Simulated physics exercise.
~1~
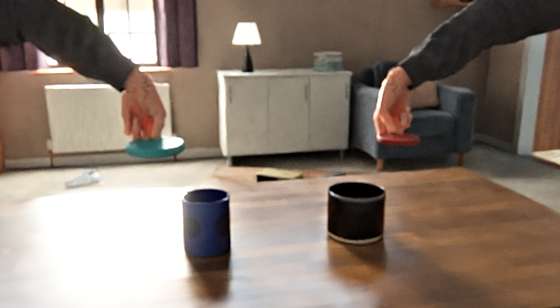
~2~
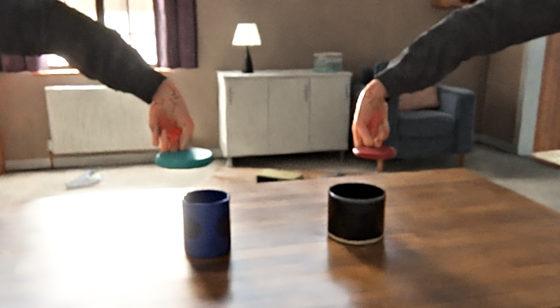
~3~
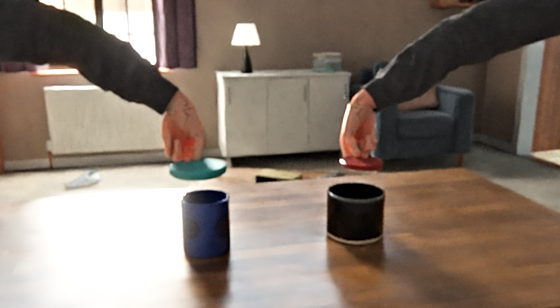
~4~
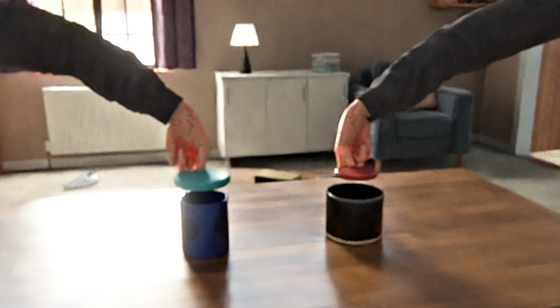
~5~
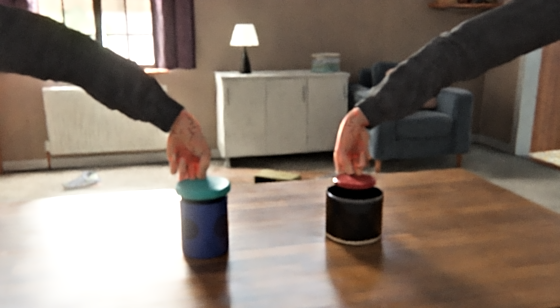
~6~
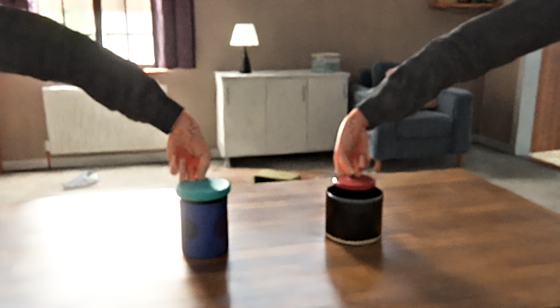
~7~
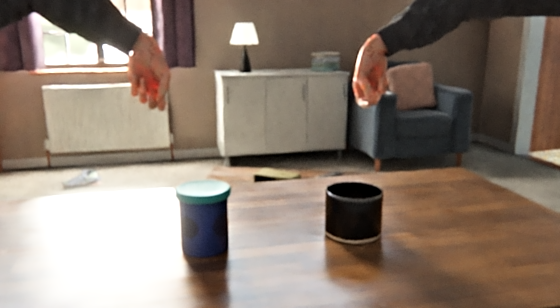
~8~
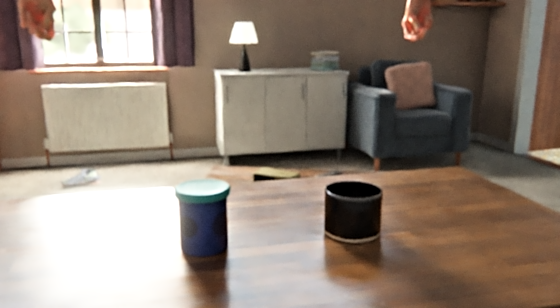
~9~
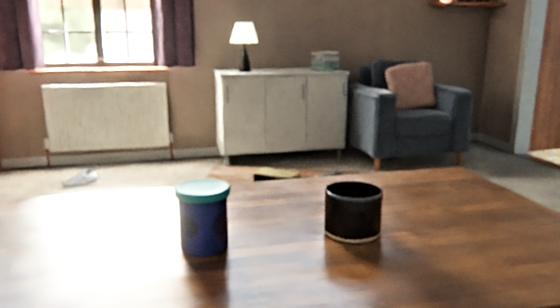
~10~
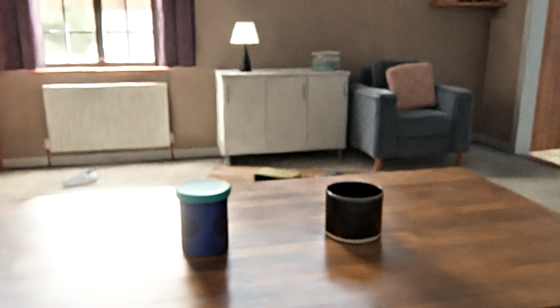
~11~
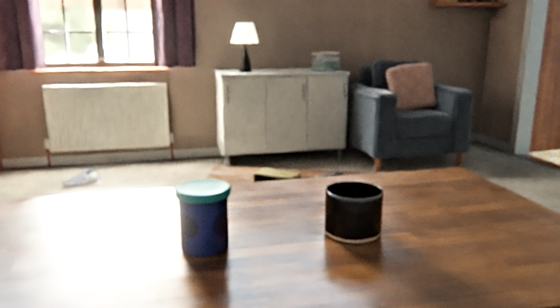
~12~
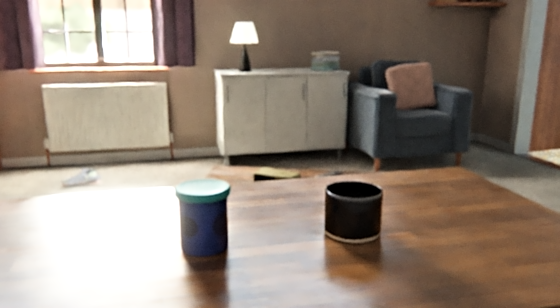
Two hands lowering turquoise and red discs onto two containers and letting go, the turquoise capping the left, the red dropping inside the right.
